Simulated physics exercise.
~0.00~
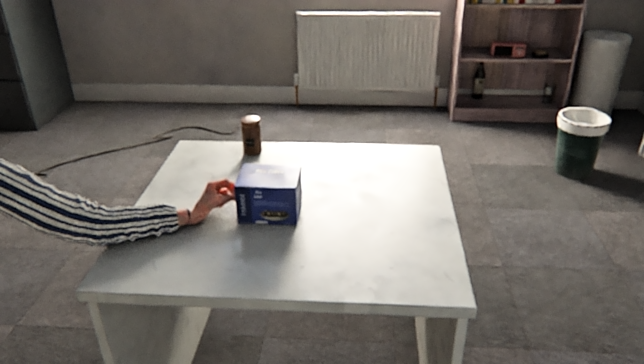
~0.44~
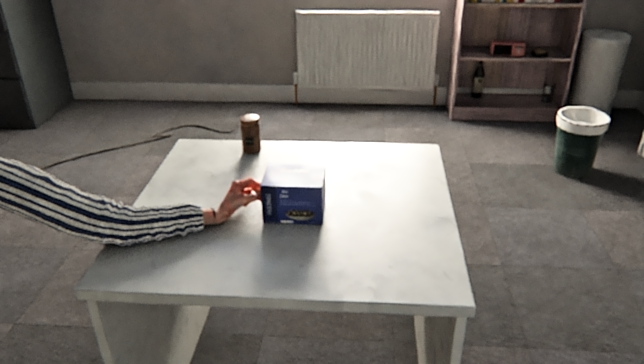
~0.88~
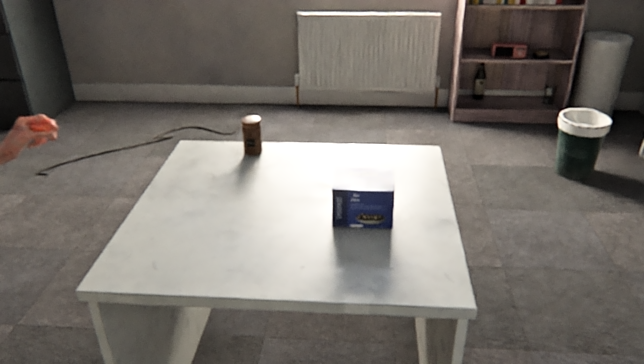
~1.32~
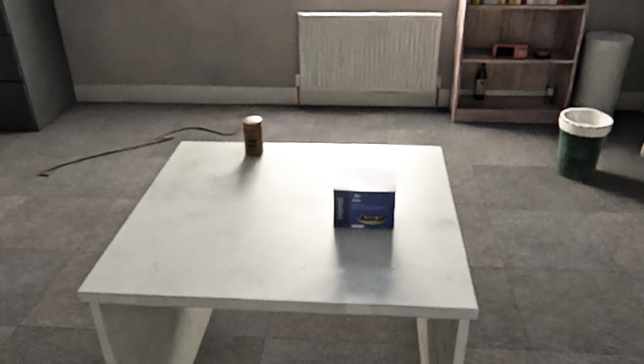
At first, a hand in a striped sleeve reaches in from the left and rests against a blue box near the middle of a pale table, with a brown jar standing farther back. The hand pushes the box to the right across the tabletop. The box then sits farther right, clear of the hand, which has let go and drawn back to the left edge of the view. Finally the hand is gone, and the blue box stays at rest on the right side of the table, while the brown jar still stands in its original place.
